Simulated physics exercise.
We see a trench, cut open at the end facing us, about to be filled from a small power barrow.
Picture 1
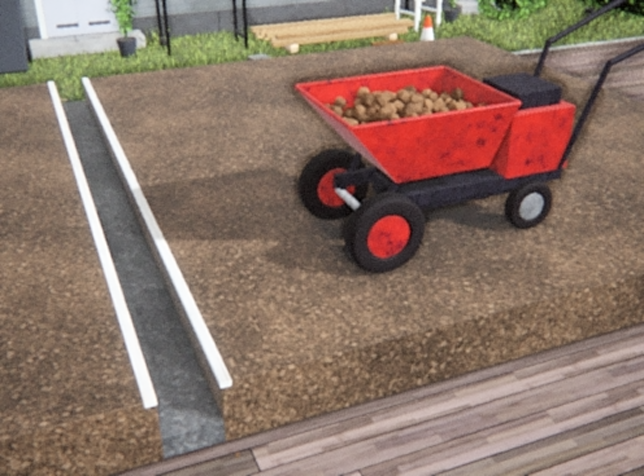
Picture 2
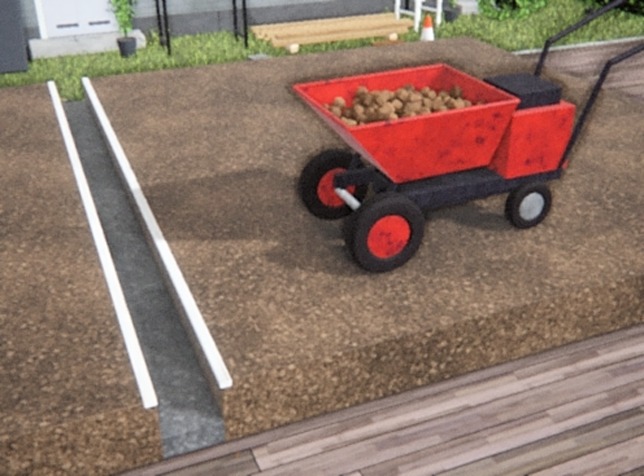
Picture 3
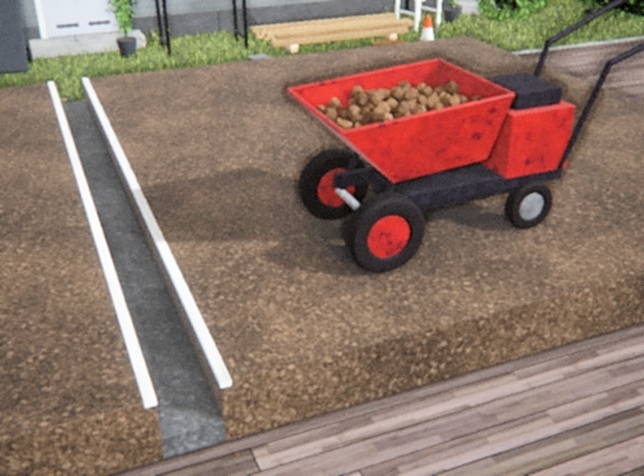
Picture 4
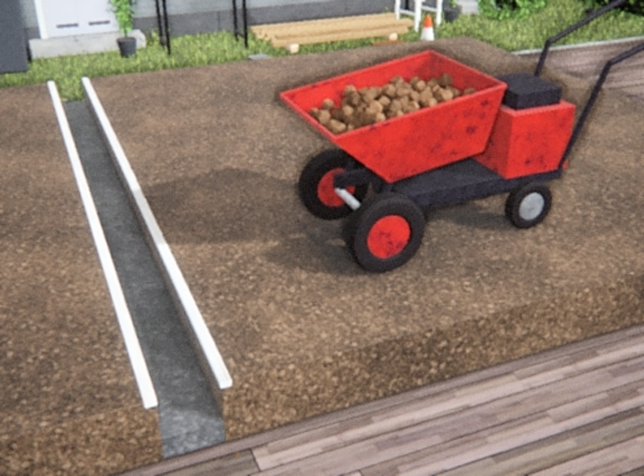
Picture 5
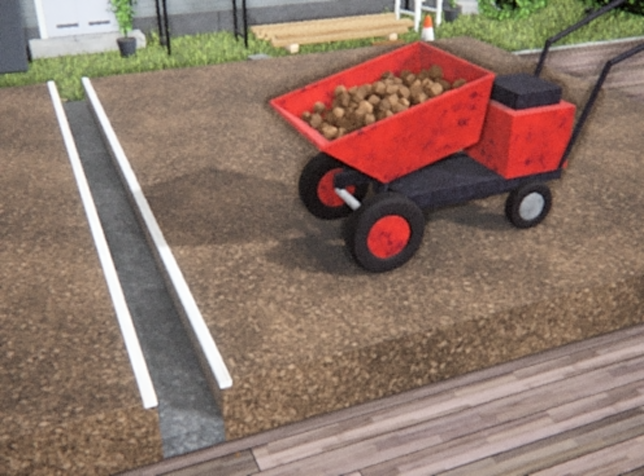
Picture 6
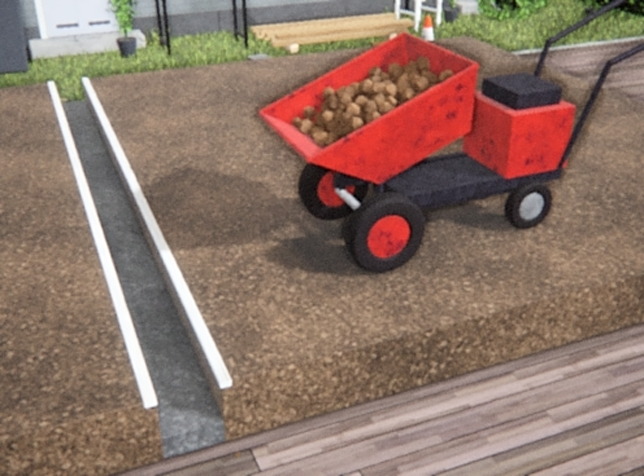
We see a red power barrow loaded with brown clods standing to the right of a narrow trench edged with white strips; its skip gradually tilts forward, the front lip lowering toward the left while the wheels stay still.
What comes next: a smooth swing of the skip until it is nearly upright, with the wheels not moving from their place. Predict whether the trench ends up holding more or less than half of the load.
Predicted result: Mostly out.
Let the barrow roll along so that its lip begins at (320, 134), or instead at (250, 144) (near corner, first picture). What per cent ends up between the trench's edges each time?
Okay, so the first one ends at 50 % and the second at 60 %.
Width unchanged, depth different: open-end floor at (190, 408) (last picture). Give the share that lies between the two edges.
Estimated share: Approx. 30 per cent.
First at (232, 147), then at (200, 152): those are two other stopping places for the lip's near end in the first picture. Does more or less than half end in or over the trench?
A minority, then a minority.
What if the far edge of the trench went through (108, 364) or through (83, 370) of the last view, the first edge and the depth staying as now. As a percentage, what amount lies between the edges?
Lab note: Try one about 30 %, try two about 30 %.
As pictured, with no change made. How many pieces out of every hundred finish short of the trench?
40 %.
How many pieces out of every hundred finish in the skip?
That comes to about 30 per cent or so.
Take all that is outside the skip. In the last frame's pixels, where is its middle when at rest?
Centre at rest, last view: Approx. (186, 269).
Soon, skip tipped steeply; all in the skip.
A while on, skip tipped right over; about two thirds in the skip; about a third short of the trench; a stray few in or heaped over the trench; a stray few falling.
Towards the end, skip tipped right over; about a quarter in the skip; about a third short of the trench; about a quarter in or heaped over the trench; a stray few beyond it.
Finally, skip tipped right over; about a quarter in the skip; about a third short of the trench; about a quarter in or heaped over the trench; a stray few beyond it.
